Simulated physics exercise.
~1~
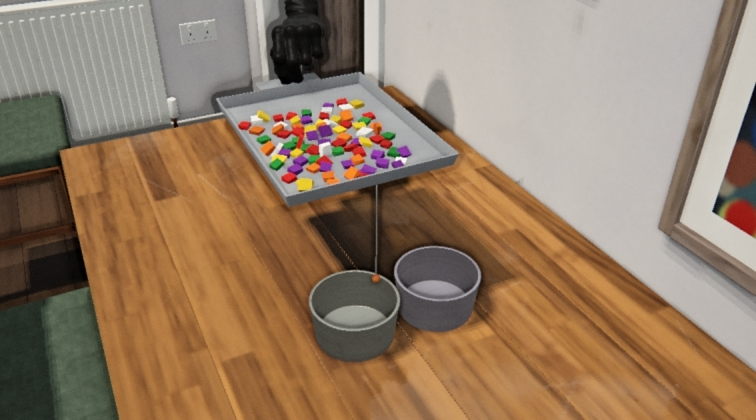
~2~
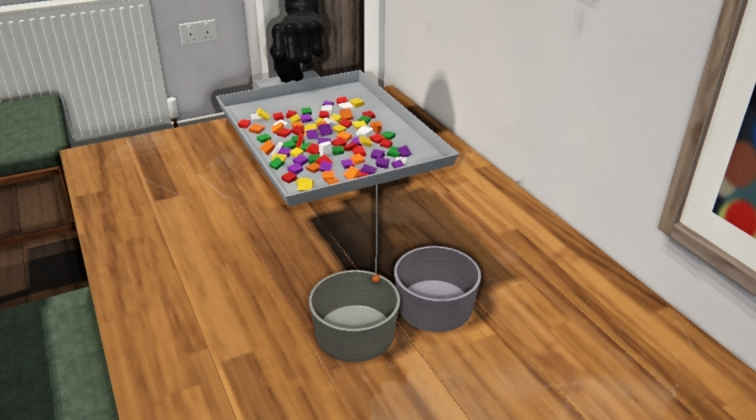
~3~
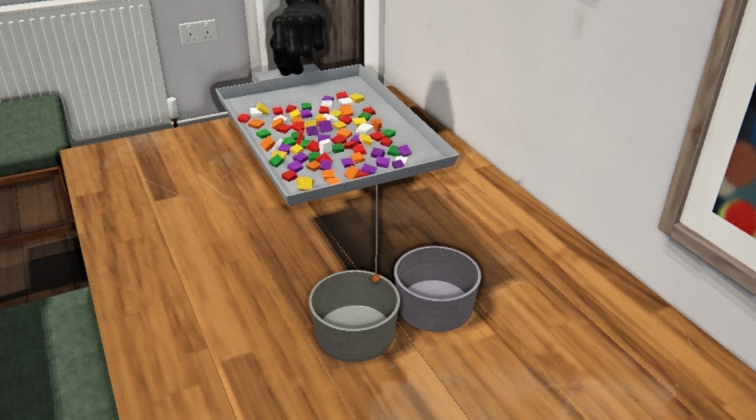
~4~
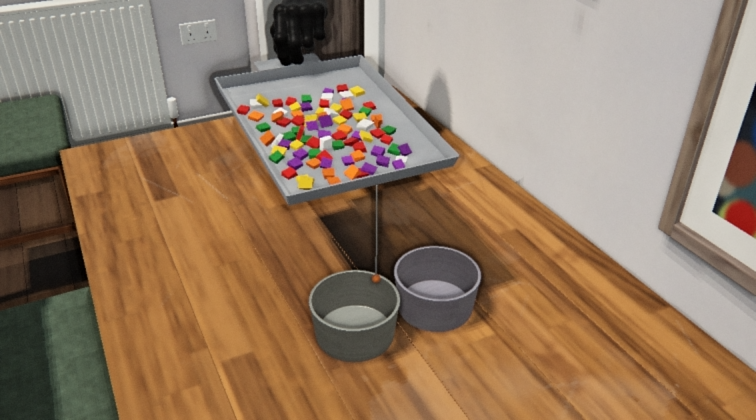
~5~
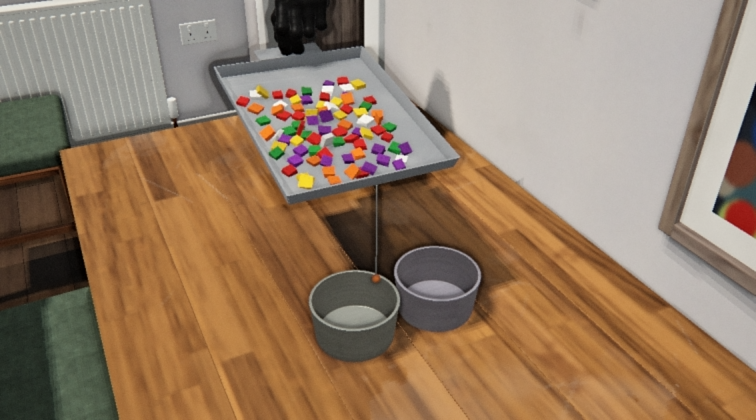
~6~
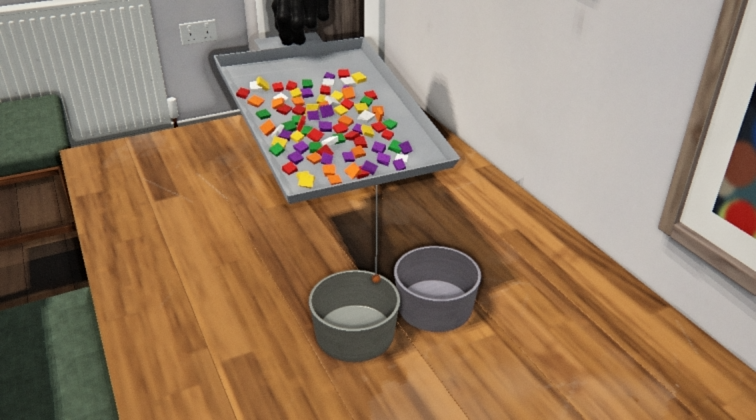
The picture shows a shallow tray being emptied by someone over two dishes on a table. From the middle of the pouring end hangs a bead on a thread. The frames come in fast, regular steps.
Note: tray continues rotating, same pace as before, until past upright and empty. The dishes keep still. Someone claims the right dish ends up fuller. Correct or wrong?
Correct - the right dish ends fuller.
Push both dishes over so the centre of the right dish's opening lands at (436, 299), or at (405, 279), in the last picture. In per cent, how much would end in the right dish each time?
50 % and 20 %.
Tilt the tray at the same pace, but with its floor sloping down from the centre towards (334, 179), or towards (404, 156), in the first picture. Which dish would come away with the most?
So: The left-standing dish on the first go, the right-standing dish on the second.
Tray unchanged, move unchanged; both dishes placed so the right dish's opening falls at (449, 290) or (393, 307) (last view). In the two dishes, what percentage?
Roughly 80 per cent the first time and 60 per cent the second.
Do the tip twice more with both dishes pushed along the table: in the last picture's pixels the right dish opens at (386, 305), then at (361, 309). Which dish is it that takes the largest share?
The dish to the right; the dish to the right.
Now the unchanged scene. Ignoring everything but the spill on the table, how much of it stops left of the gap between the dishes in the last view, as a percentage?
Near 40 in a hundred.
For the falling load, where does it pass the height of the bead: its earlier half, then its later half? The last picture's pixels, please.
The opening half passes (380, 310), the closing half (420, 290).
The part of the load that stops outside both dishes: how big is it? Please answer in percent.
I'd say around 60 per cent.
Shortly afterwards, tray tipped steeply; all but a few on the tray; only a few in the air.
Next, tray tipped right over; near two thirds on the tray; only a few in the left dish; only a few in the right dish; a little outside both; near a quarter in the air.
Some moments later, tray tipped past a quarter turn; a little in the left dish; near a quarter in the right dish; near two thirds outside both.
In the end, tray tipped past a quarter turn; a little in the left dish; near a quarter in the right dish; near two thirds outside both.
